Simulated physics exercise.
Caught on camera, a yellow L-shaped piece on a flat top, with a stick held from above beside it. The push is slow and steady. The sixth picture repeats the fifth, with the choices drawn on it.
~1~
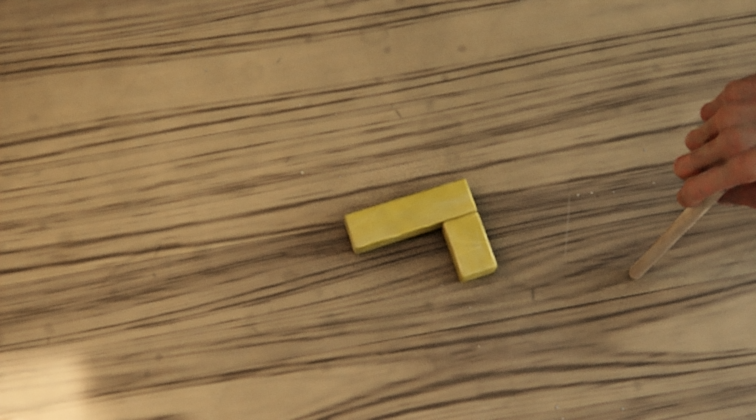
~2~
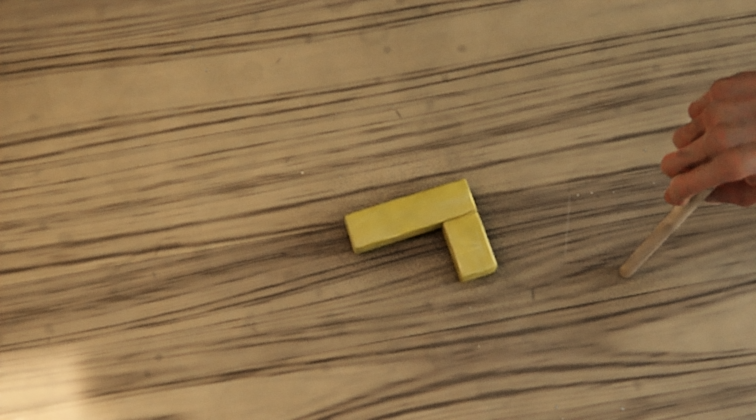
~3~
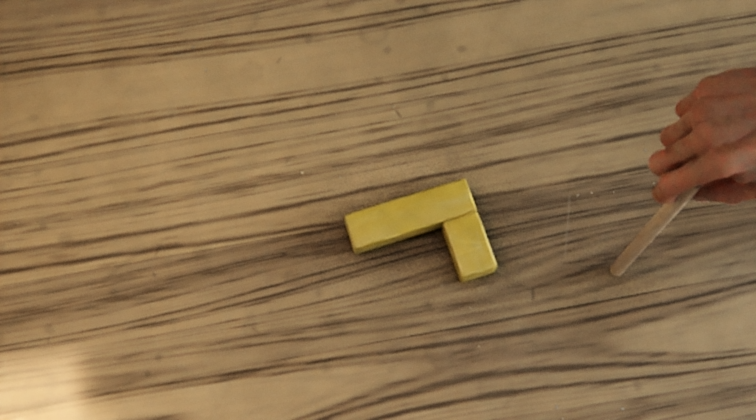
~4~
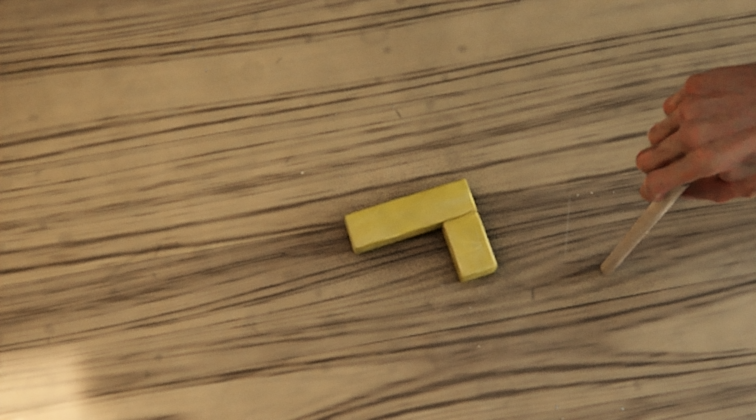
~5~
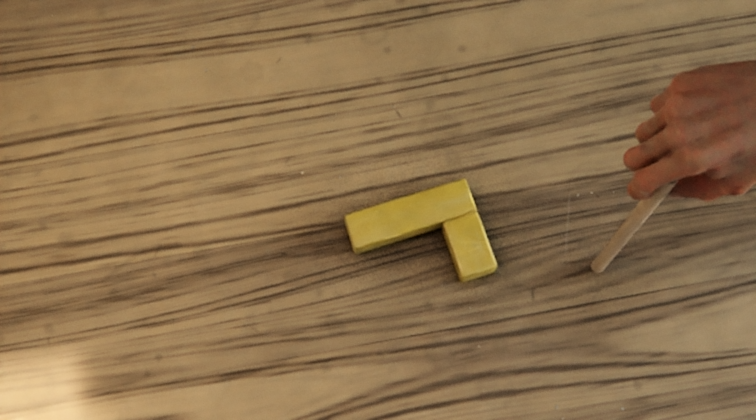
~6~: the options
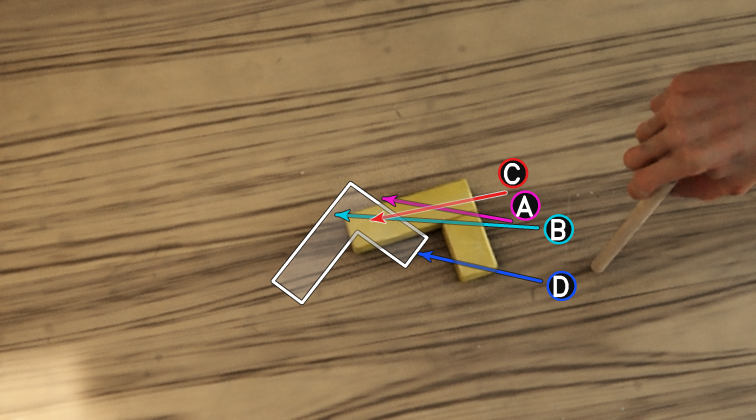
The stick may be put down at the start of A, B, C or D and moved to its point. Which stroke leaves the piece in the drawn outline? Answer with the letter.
Only A fits it in.
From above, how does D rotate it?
On that stroke, clockwise.
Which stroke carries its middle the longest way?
B.
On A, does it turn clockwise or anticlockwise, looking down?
Anticlockwise.
On the marked copy, A from (511, 221) to (383, 199); B from (538, 228) to (336, 215); C from (506, 193) to (372, 220); D from (541, 281) to (419, 254).
With A. Early on, foot of the stick (464, 213), piece (393, 215).
Further on, foot of the stick (418, 205), piece (350, 225).
At the end, foot of the stick (383, 199), piece (325, 235); it fills the outline.
As for the rest, B leaves the piece out of the outline, at (262, 231); C leaves the piece out of the outline, at (333, 272); D leaves the piece out of the outline, at (368, 180).
